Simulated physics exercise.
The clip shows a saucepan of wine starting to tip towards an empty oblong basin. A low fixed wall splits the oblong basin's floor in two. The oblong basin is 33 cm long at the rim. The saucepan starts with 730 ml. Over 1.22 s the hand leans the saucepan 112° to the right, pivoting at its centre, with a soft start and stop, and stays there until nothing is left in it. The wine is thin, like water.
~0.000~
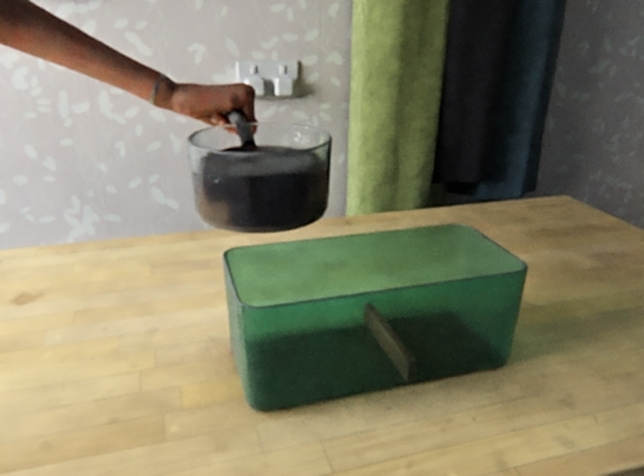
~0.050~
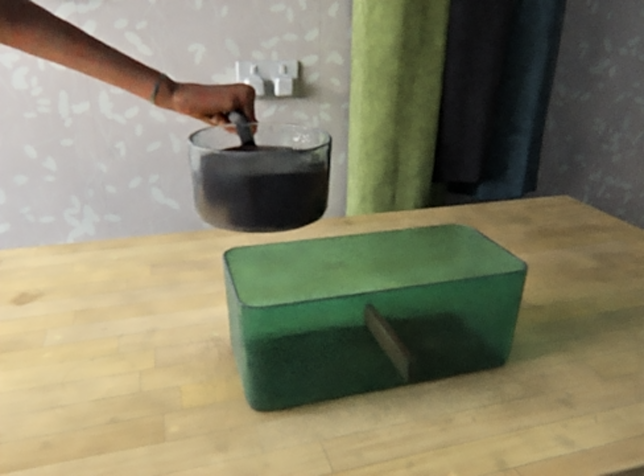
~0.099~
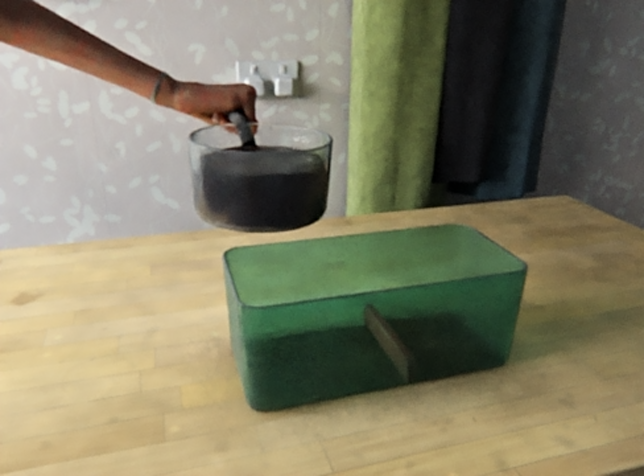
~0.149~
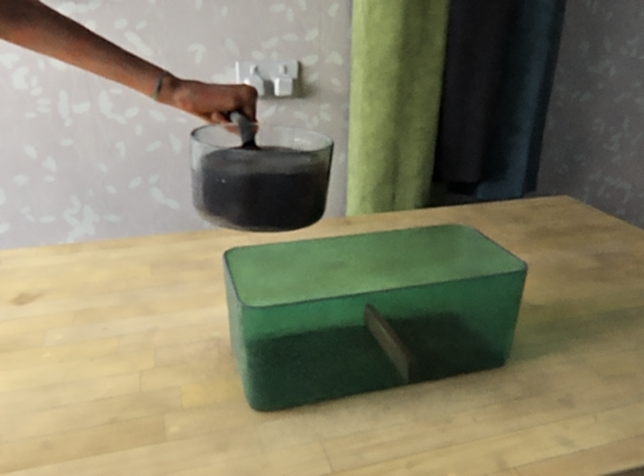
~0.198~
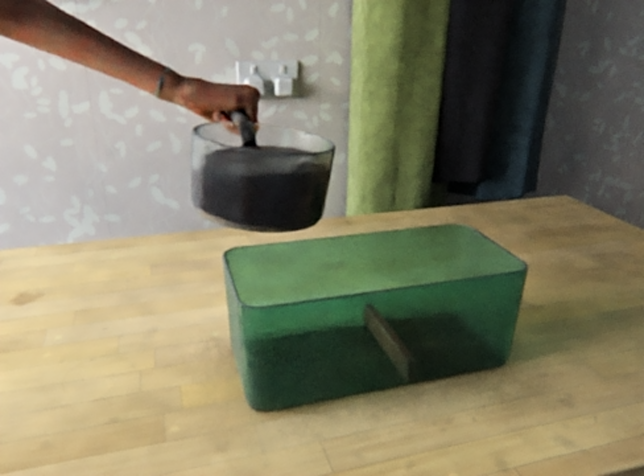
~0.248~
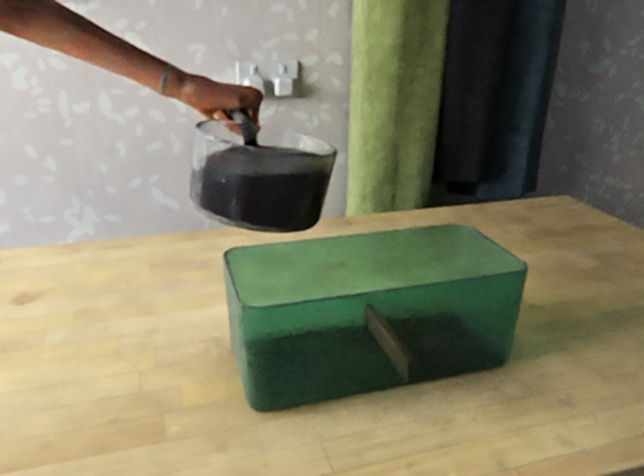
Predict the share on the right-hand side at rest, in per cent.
About 30 per cent.
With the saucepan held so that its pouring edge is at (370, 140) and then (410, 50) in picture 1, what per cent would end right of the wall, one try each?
First 60, then 70 per cent.
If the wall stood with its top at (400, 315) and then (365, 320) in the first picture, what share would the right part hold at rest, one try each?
First 5, then 55 per cent.
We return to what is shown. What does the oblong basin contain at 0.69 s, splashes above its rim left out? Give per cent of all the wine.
About 10 per cent.
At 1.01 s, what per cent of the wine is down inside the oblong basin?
About 82 per cent.
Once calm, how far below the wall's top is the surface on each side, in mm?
Some 8 mm on the left and 16 mm on the right.
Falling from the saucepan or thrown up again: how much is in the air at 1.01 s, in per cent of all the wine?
Near 7 in a hundred.
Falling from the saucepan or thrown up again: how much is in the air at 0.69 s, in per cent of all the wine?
Some 26 per cent.
Then, 0.69 s in, the tilt is 67° and 64 per cent is still to pour, 10 is left of the wall and 0 right of it.
Then, 1.01 s in, the tilt is 104° and 10 per cent is still to pour, 56 is left of the wall and 26 right of it.
Then, 1.35 s in, the tilt is 112° and 0 per cent is still to pour, 70 is left of the wall and 29 right of it.
Then, 1.72 s in, the tilt is 112° and 0 per cent is still to pour, 69 is left of the wall and 30 right of it.
Finally, 69 per cent lies left of the wall, 30 right of it and 1 outside.
